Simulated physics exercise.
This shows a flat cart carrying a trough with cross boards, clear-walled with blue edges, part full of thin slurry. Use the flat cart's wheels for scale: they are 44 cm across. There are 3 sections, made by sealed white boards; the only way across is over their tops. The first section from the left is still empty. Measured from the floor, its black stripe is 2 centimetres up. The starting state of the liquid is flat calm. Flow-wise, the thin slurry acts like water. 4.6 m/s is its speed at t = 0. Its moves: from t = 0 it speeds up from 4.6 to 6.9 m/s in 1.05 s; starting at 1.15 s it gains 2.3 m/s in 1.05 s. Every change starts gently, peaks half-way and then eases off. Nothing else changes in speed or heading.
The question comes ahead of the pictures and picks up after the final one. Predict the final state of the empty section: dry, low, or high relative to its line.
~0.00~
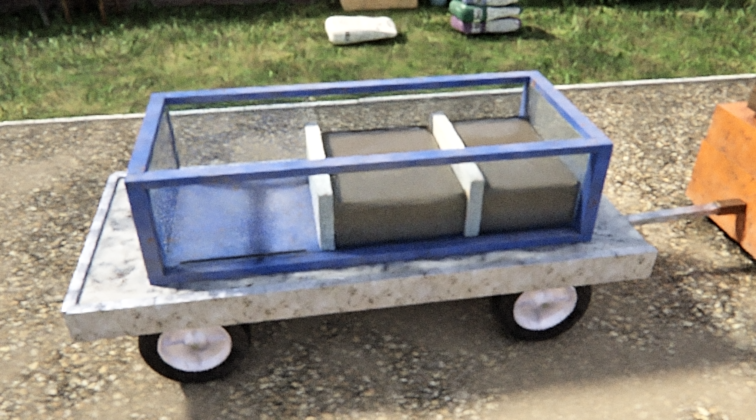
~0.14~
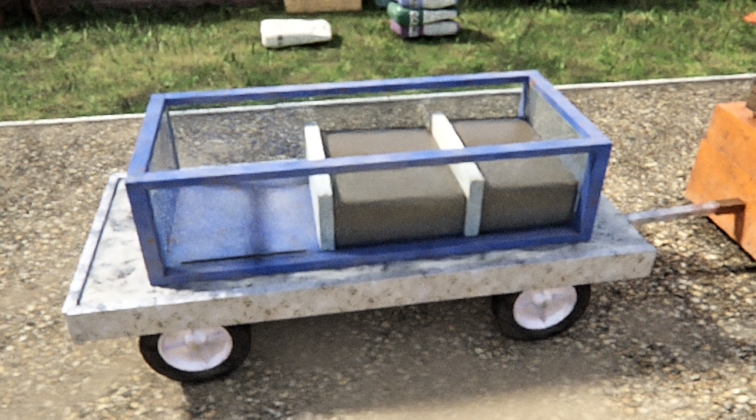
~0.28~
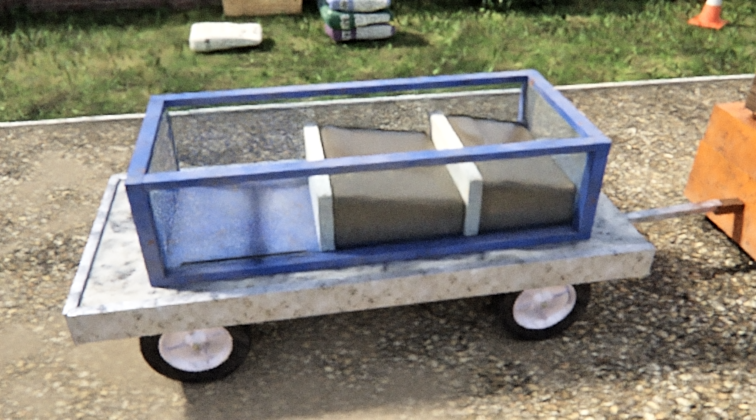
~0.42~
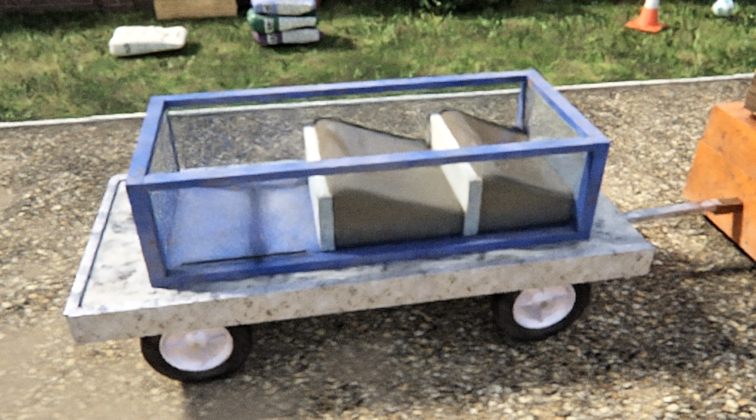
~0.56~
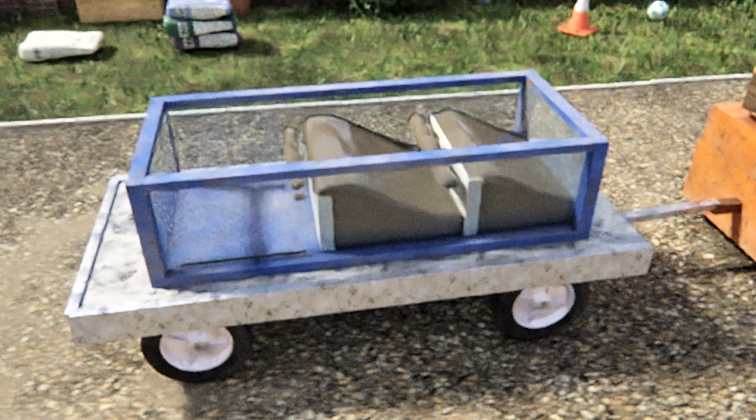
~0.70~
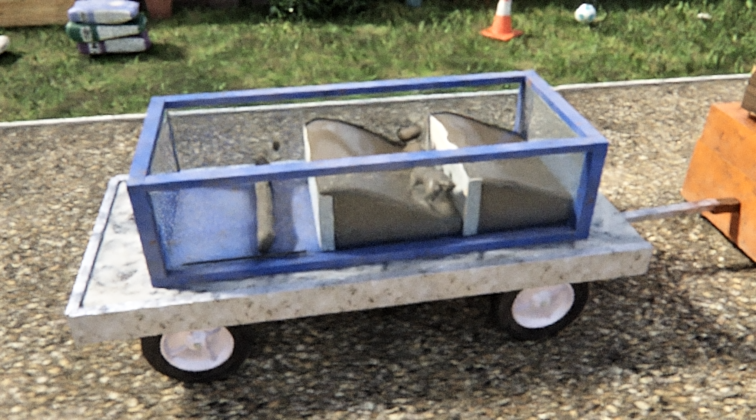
The empty section ends high.
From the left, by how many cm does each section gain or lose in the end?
From the left: 5 up, 3 down, 3 down.
After 1.20 s the sections hold 2, 21, 20 cm, left to right.
After 1.90 s the sections hold 4, 19, 19 cm, left to right.
After 2.70 s the sections hold 5, 18, 19 cm, left to right.
After 5.18 s the sections hold 5, 18, 19 cm, left to right.
